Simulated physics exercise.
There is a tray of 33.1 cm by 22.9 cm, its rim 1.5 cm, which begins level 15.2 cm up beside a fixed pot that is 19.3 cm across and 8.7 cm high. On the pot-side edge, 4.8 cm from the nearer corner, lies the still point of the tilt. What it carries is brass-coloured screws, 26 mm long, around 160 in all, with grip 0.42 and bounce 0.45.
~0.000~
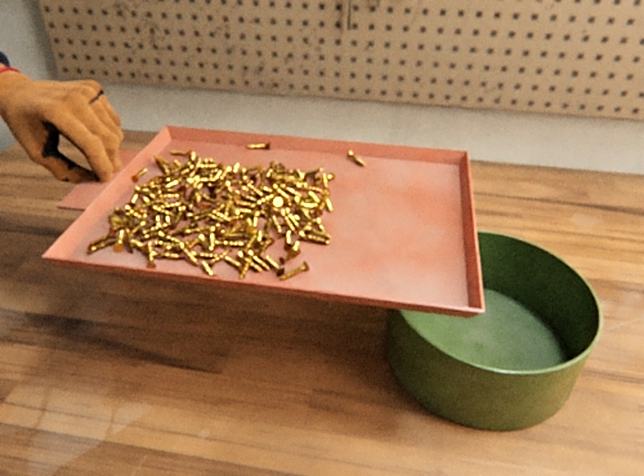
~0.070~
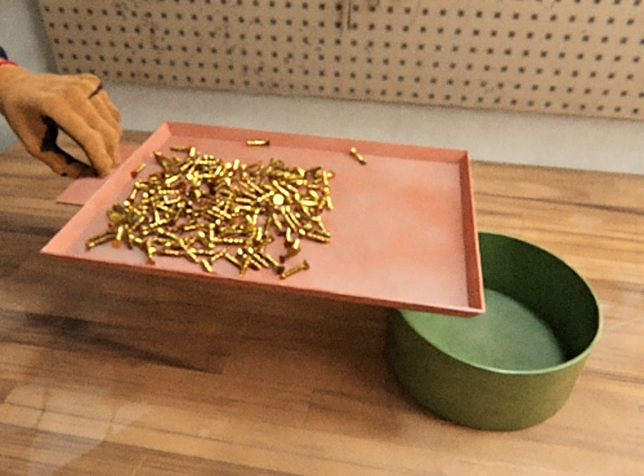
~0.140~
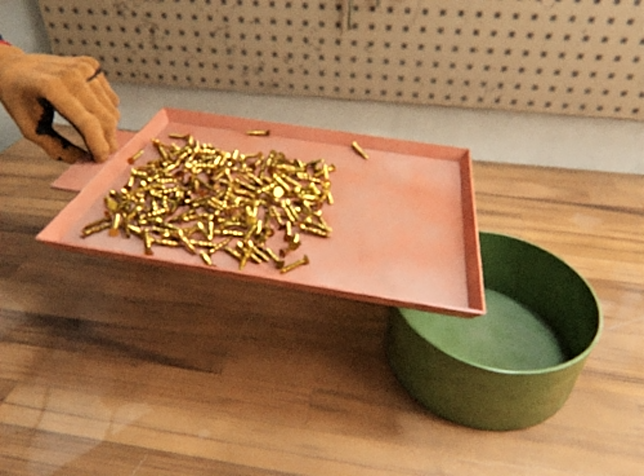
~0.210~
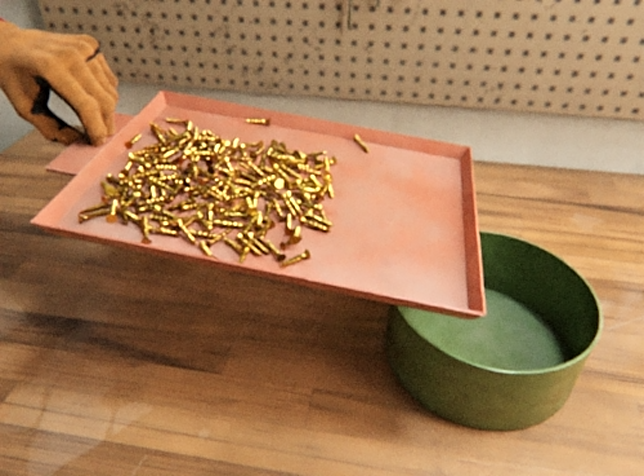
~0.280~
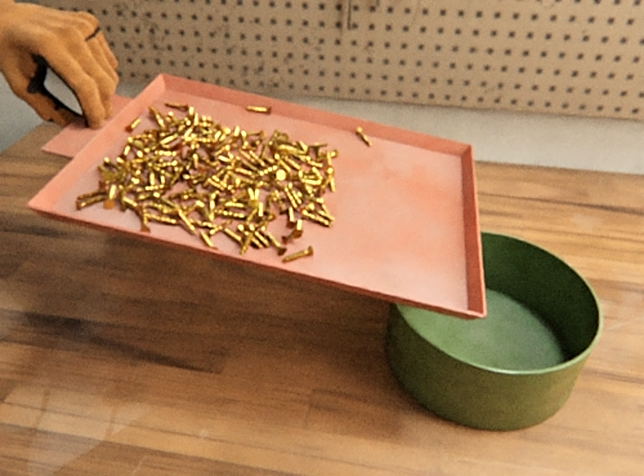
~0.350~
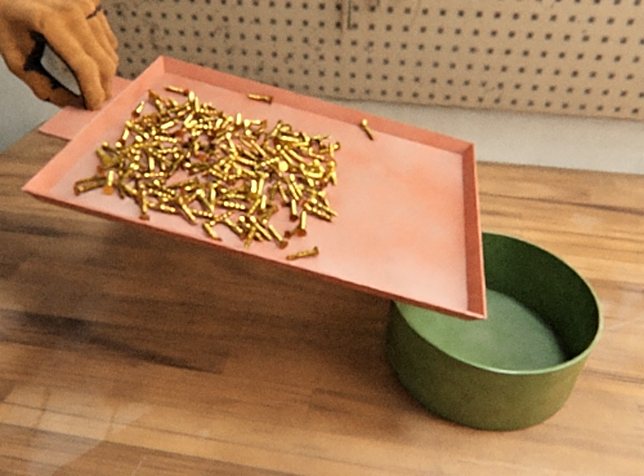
At first, a hand at the left holds a nearly level pinkish-red tray of brass-coloured screws, its right end above a green pot on a wooden surface. Then the hand lifts the left end steadily, tilting the tray down toward the pot, while the screws stay heaped toward the left.
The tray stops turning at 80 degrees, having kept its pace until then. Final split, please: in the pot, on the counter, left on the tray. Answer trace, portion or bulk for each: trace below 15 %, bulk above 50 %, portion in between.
Pot: Bulk. Counter: Portion. Tray: Trace.
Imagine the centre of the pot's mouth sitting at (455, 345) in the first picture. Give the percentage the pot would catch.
Roughly 90 percent would end up there.
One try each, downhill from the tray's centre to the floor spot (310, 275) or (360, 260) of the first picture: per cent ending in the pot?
Approximately 0 percent, then 15 percent.
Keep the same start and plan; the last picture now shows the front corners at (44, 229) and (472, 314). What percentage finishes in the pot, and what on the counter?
Split: Pot = 0, counter = 100.
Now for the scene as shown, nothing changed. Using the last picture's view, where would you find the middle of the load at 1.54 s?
The load's centre is near (492, 401) at that time.
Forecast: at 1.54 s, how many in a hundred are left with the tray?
Around 20 percent.
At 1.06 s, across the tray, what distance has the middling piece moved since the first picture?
Displacement on the tray: About 20 cm.
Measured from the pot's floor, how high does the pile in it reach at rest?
It stands at some 2.0 cm.
Then, at 1.06 s, tilt 44 degrees; the tray holds 85 %, the pot 0 %.
Then, at 1.54 s, tilt 65 degrees; the tray holds 20 %, the pot 45 %.
After 2.08 s, tilt 80 degrees; the tray holds 0 %, the pot 60 %.
By 2.9 s all is still; pot 60 %, counter 40 %, tray 0 %.
